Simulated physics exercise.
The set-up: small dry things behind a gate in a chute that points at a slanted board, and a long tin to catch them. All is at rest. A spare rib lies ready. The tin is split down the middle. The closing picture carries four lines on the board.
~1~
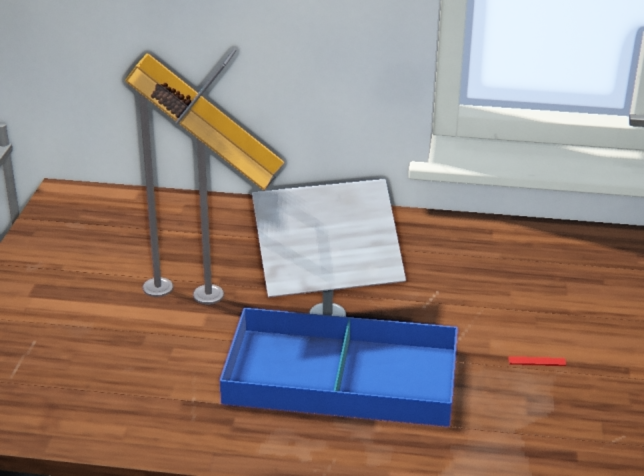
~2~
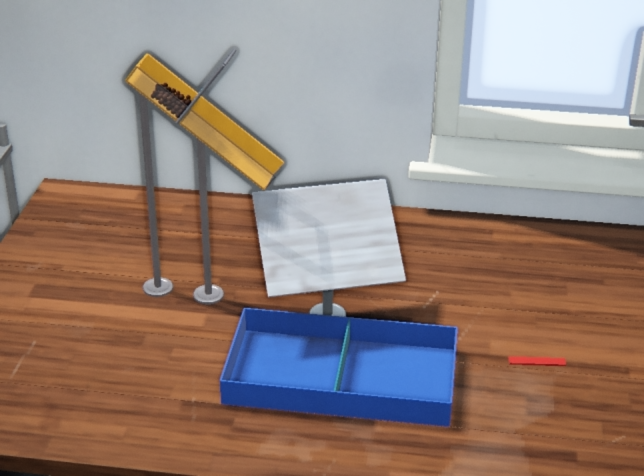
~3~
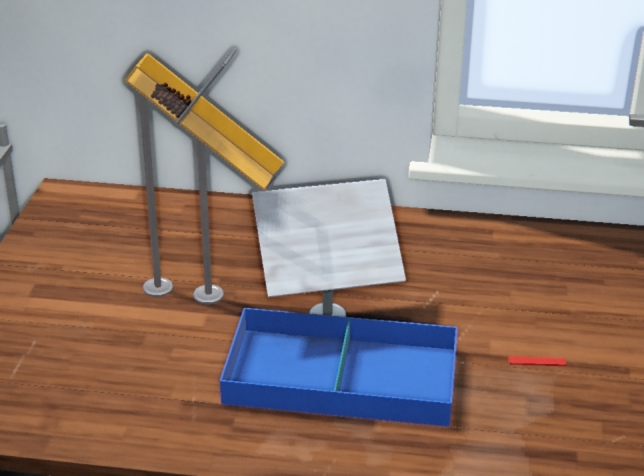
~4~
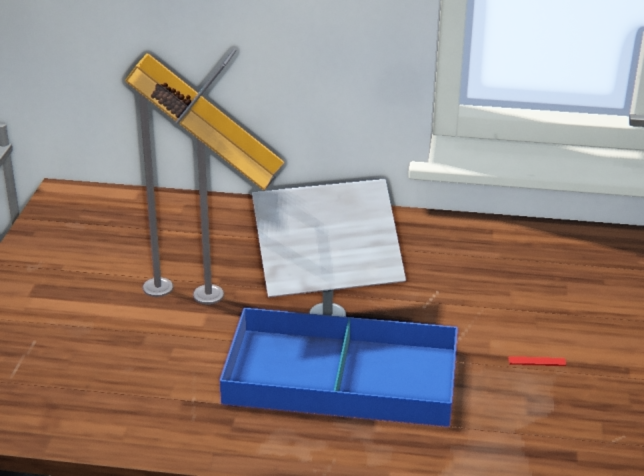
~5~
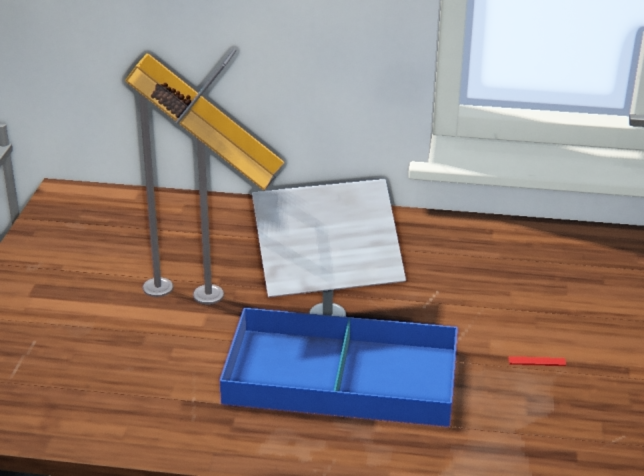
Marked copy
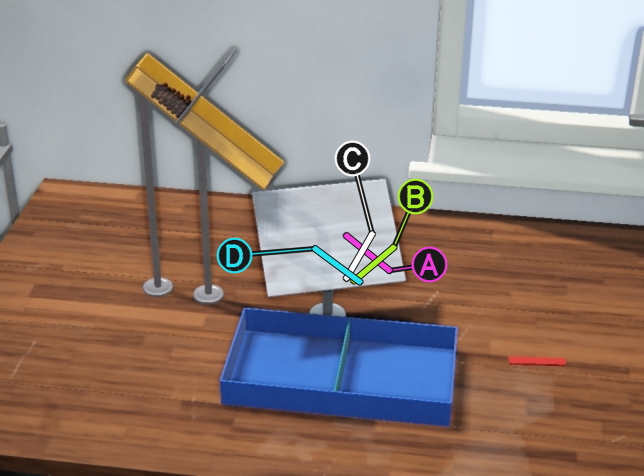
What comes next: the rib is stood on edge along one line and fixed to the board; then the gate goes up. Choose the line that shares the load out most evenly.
Line B.
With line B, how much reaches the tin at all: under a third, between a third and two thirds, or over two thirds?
It is over two thirds.
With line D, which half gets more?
The right half.
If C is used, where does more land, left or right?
More lands on the left.
On the marked copy, line A from (346, 235) to (389, 270); line B from (393, 247) to (353, 280); line C from (372, 233) to (346, 278); line D from (314, 248) to (359, 281).
If A is chosen, of what is caught, a small part in the left half, nearly all in the right.
If B is chosen, of what is caught, about two thirds in the left half, about a third in the right.
If C is chosen, of what is caught, most in the left half, about a quarter in the right.
If D is chosen, of what is caught, a small part in the left half, most in the right.
